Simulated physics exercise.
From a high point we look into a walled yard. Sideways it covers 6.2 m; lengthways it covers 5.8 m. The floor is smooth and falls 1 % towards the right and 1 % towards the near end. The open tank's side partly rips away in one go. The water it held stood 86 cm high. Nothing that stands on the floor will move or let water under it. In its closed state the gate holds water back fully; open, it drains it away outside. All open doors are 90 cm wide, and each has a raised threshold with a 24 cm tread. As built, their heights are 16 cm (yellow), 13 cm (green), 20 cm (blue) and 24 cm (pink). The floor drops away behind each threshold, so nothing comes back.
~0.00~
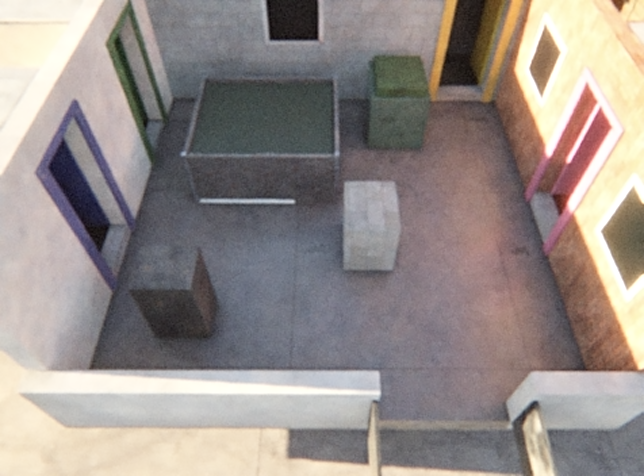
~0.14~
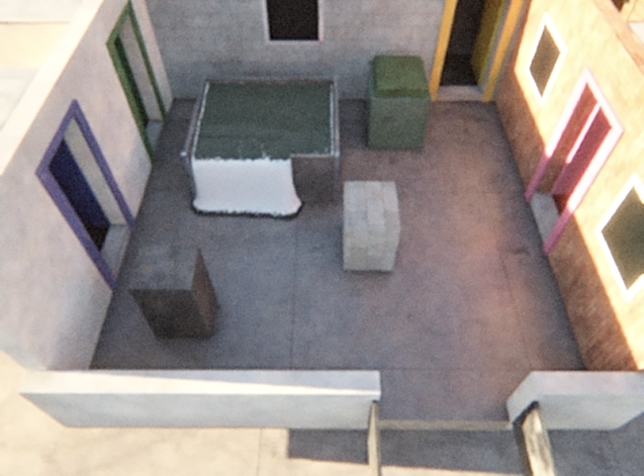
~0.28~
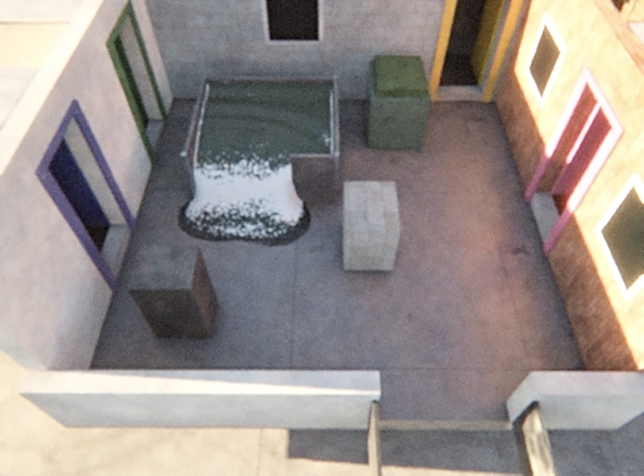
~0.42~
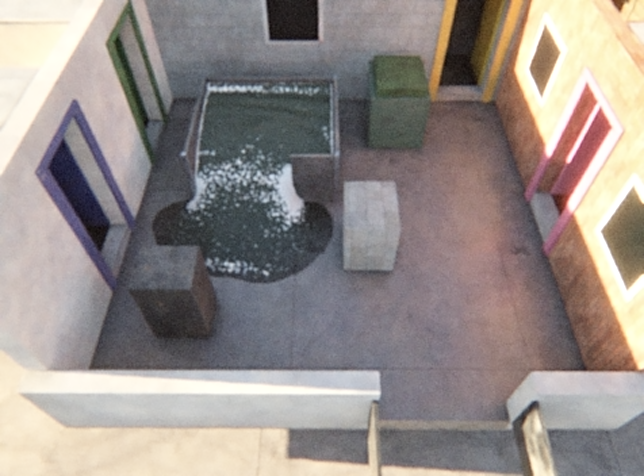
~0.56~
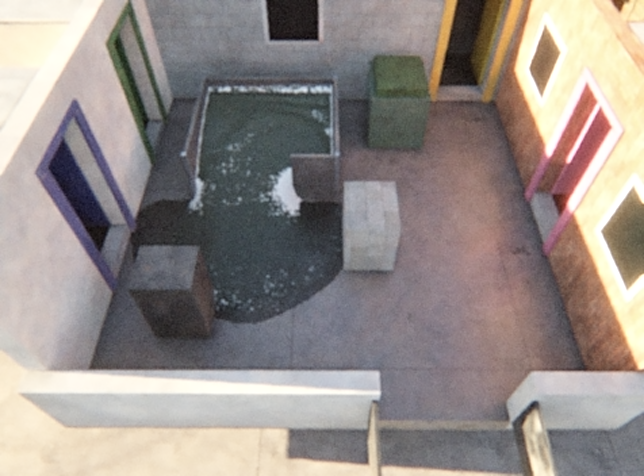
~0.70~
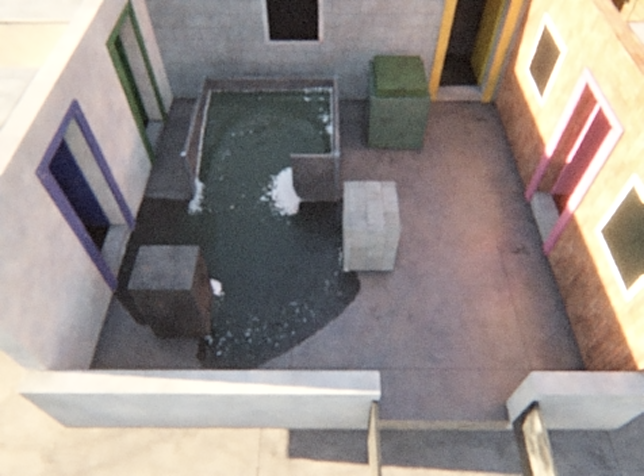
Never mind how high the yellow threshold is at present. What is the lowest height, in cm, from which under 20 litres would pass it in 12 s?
13 cm.
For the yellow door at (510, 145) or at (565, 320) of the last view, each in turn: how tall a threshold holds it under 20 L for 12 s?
About 11.5 and 21 cm.
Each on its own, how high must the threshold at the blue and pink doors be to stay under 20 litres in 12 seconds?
Some 29 cm for blue, some 9.0 cm for pink.
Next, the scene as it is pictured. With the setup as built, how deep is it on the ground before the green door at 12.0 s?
About 7.0 cm.
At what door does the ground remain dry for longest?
It is the yellow one.
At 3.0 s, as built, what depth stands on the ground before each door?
Lab note, depth in cm: Yellow 0; green 1; blue 23; pink 0.
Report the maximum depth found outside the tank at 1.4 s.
Max depth: Around 52 cm.
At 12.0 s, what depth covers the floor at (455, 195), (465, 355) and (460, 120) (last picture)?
Roughly 10, 10 and 11 centimetres.
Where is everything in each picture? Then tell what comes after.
Still water, 86 cm deep, in the open tank at (266, 118); the yellow door at (470, 53) is dry, in the first picture.
The gap is at (244, 186), the front 0.4 m out at (284, 218); the back of the open tank holds 86 cm, in the second picture.
The front is at (259, 239), 0.8 m from the gap at (244, 187); 1.3 m2 of floor is wet, 85 cm left at the back, in the third picture.
The gap is at (245, 189), the front 1.5 m out at (246, 276); the back of the open tank holds 77 cm, in the fourth picture.
The gap is at (245, 189), the front 2.1 m out at (241, 318); the back of the open tank holds 73 cm, in the fifth picture.
The gap is at (245, 188), the front 2.8 m out at (216, 365); the back of the open tank holds 74 cm; the yellow door at (470, 53), 4.6 m from the gap, is still 3.5 m from the nearest water, in the sixth picture.
After 1.4 s water covers 35 % of the floor, deepest (52 cm) near (113, 293); it has not reached the yellow door.
After 3.0 s water covers 55 % of the floor, deepest (38 cm) near (81, 397); it has not reached the yellow door.
After 12.0 s water covers 100 % of the floor, deepest (15 cm) near (528, 244); 11 cm at the yellow door, 4 litres in over its 16 cm threshold.
At the yellow door as built, the water arrived by 5.3 s and peaked near 19 cm at 5.8 s.
With a threshold of 10.5 cm, 56 litres would have come in within the 12 s; with 16.5 cm, 3 litres. So under 20 litres takes about 13 cm.
